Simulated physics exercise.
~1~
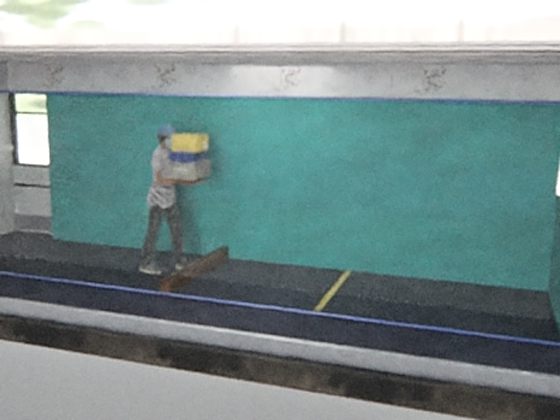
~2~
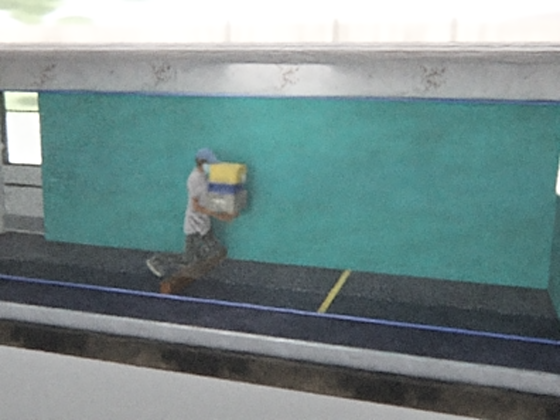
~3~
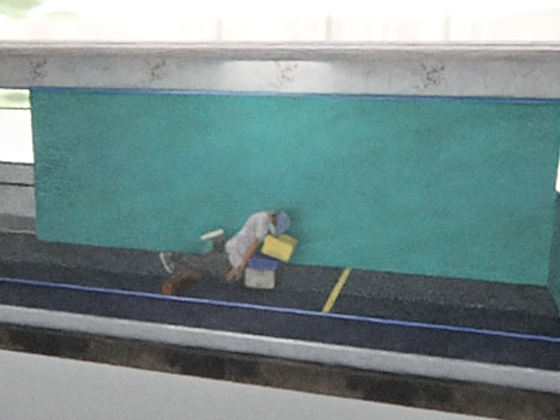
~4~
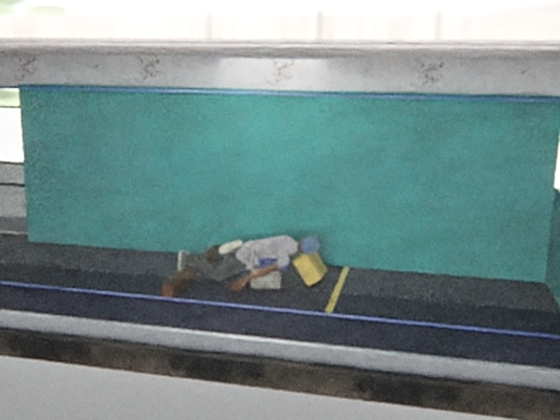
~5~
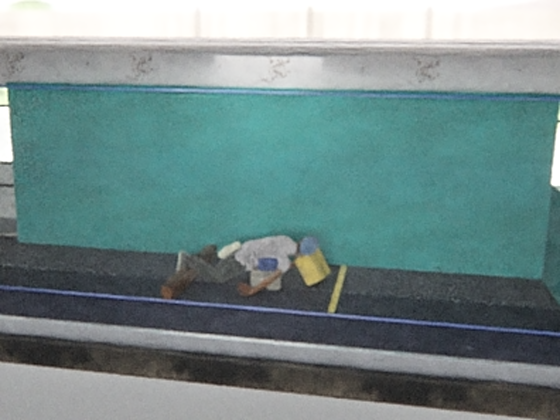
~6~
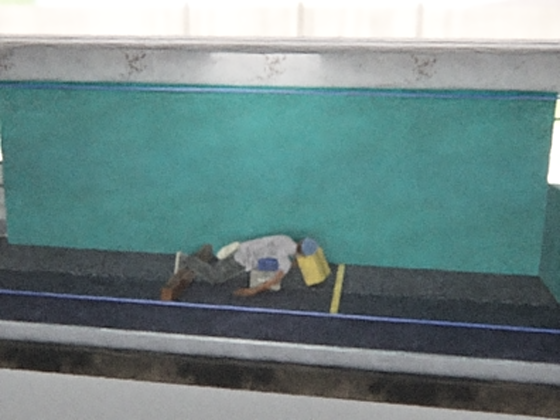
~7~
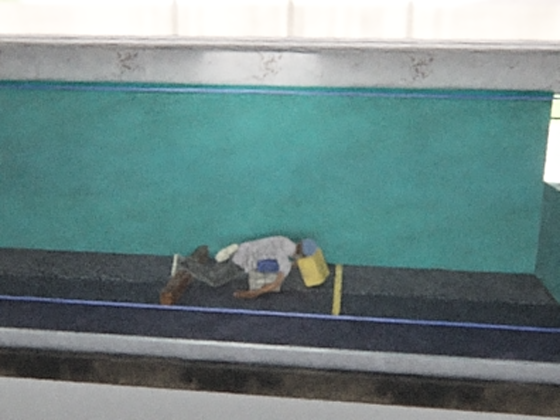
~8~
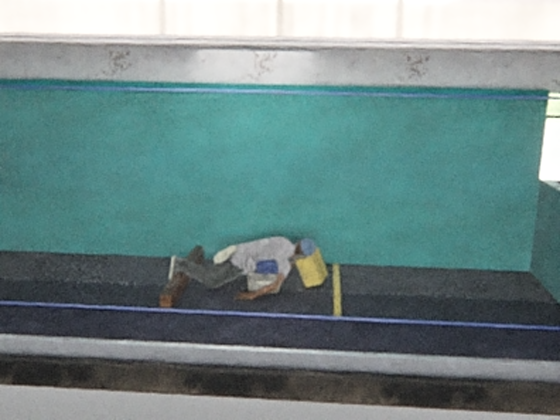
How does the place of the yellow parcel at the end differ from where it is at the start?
At the start the yellow parcel is on top of the stack in the person's arms, and at the end it lies tilted on the floor farther right, by the person's head and just short of the yellow line.
A person carrying stacked boxes trips over a low rail and falls flat, lying still.
